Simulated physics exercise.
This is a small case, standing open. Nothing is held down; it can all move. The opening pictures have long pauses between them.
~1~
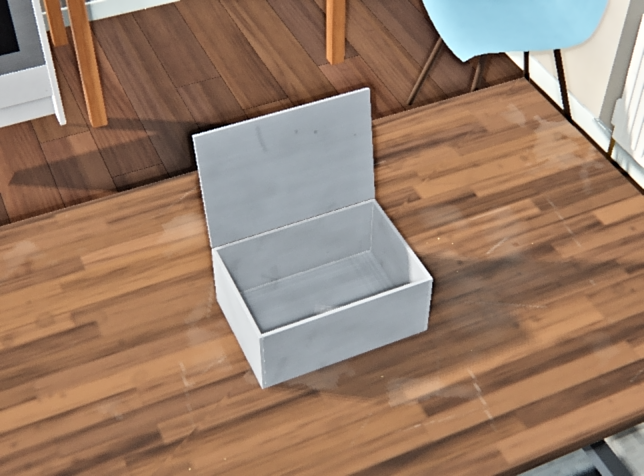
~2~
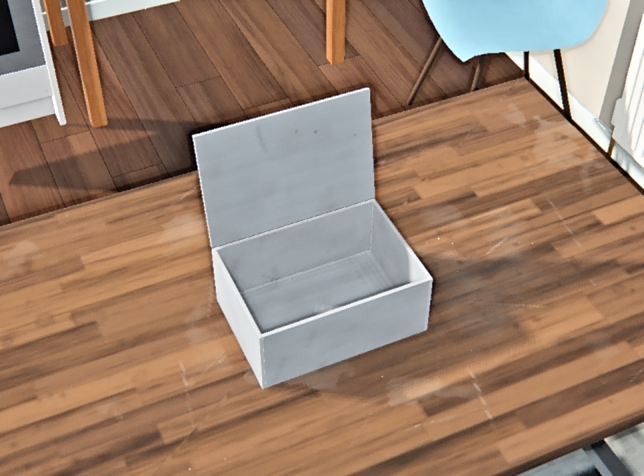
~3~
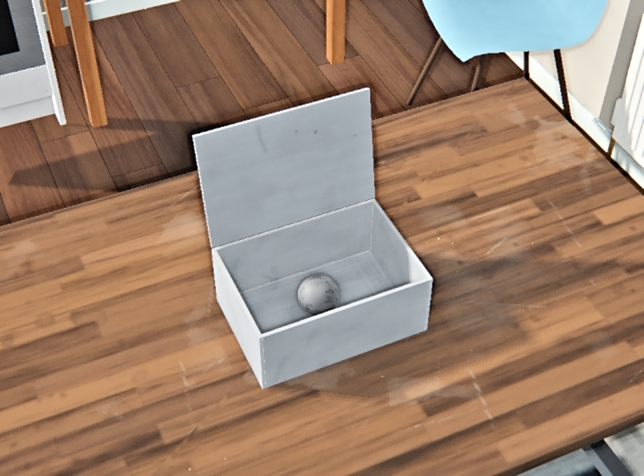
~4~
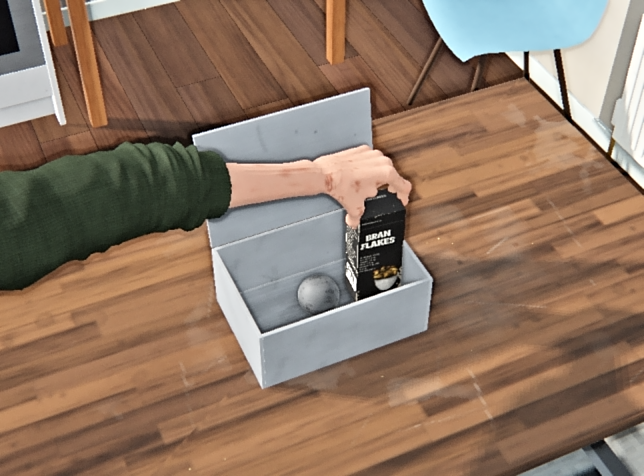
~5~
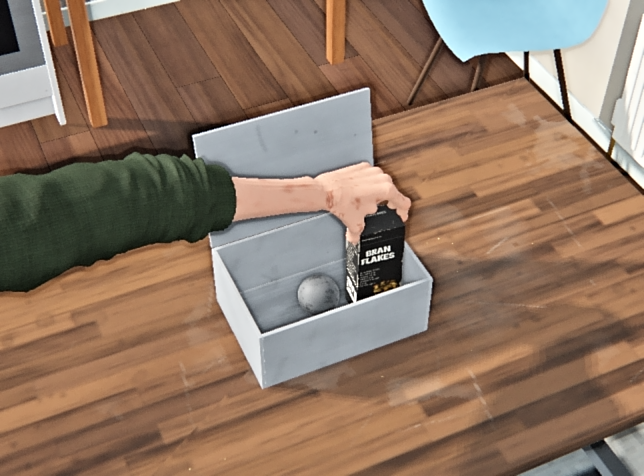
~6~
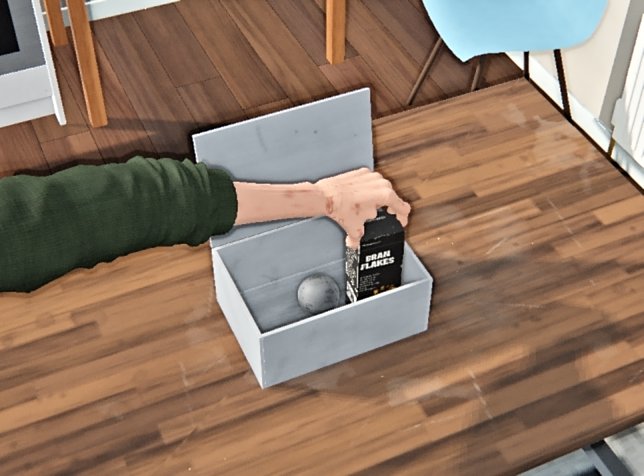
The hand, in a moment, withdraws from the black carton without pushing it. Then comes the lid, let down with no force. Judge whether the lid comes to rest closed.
The lid remains open.
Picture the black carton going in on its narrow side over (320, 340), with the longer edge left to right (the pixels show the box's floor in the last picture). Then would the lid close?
In that case, no gap is left.
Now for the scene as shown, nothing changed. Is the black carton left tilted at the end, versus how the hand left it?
Result: The black carton remains as it was set.
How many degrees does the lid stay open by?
About 40° above the rim.
Then, 1.10 s on from there, lid starting down.
Then, 1.60 s on from there, lid 56° above the rim.
Then, 2.40 s on from there, lid 39° above the rim.
Then, 4.30 s on from there, black carton resting near (374, 268).
In the end, lid 39° above the rim; both unmoved. At the end, from the last picture's camera, black carton near (374, 268).
